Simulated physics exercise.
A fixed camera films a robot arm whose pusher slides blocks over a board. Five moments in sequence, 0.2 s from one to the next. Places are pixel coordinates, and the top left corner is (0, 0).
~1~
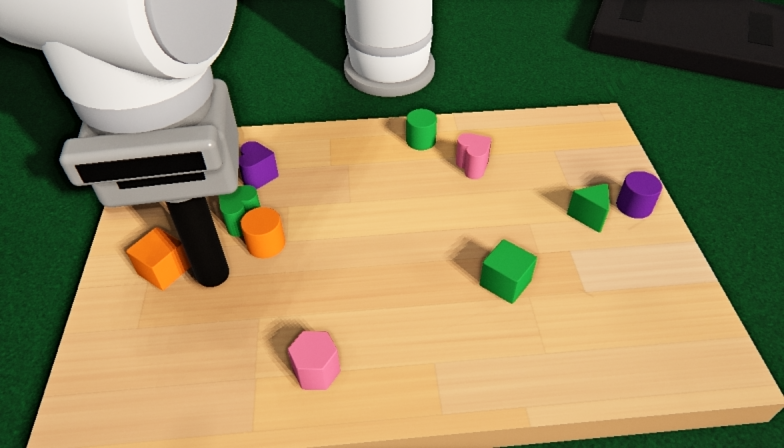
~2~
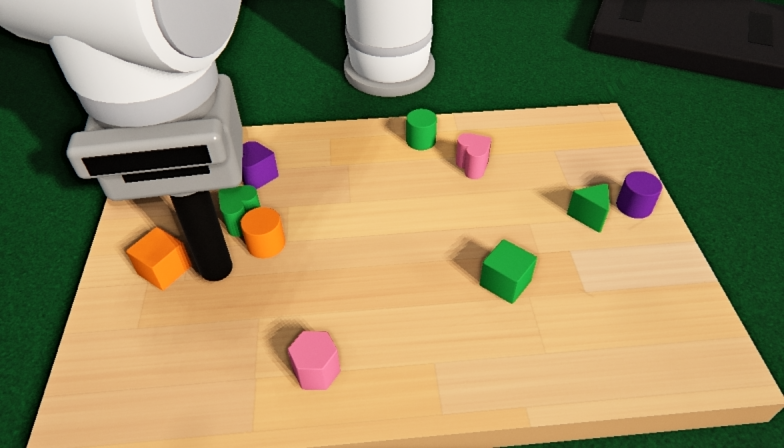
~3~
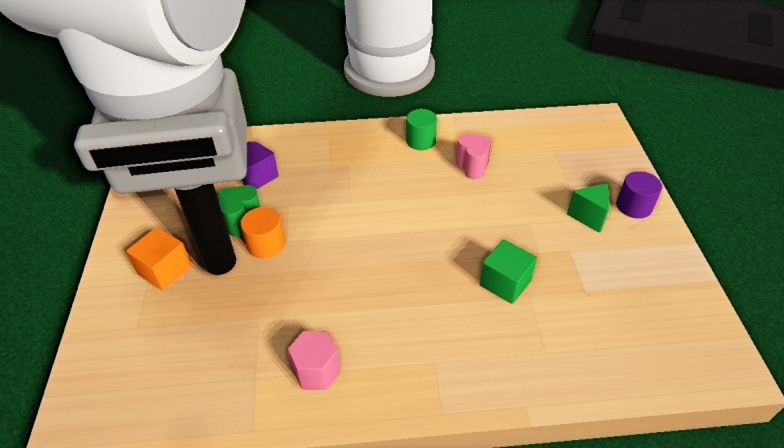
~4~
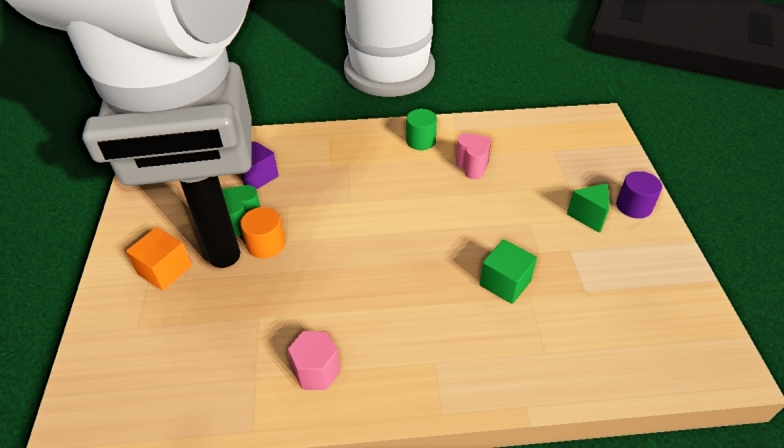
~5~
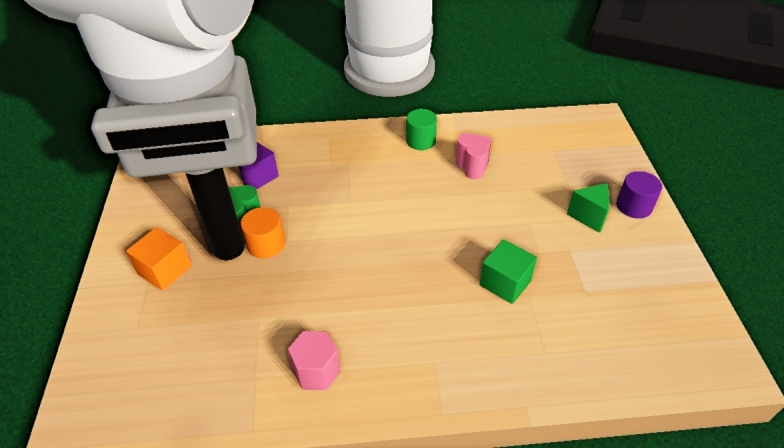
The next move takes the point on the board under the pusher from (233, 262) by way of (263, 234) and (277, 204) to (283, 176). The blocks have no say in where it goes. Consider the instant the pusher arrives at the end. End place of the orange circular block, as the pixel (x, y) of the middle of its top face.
At (302, 195).
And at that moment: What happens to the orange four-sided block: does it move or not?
That one stays where it is.
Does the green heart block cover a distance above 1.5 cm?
In short: No.
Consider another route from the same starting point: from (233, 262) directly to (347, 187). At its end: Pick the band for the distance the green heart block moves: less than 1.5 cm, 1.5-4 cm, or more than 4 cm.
It moves less than 1.5 cm.
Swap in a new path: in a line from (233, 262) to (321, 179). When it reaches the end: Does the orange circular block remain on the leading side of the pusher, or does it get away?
Slid off.
The first path, step by step. One third of the way, pusher at (261, 221); orange circular block at (293, 202).
Two thirds of the way, pusher at (275, 190); green heart block at (235, 195), turned 20° anticlockwise; orange circular block at (302, 195).
At the end, pusher at (280, 164); orange four-sided block unmoved; green heart block at (235, 195), turned 20° anticlockwise; purple heart block at (252, 148), turned 30° anticlockwise; orange circular block at (302, 195).
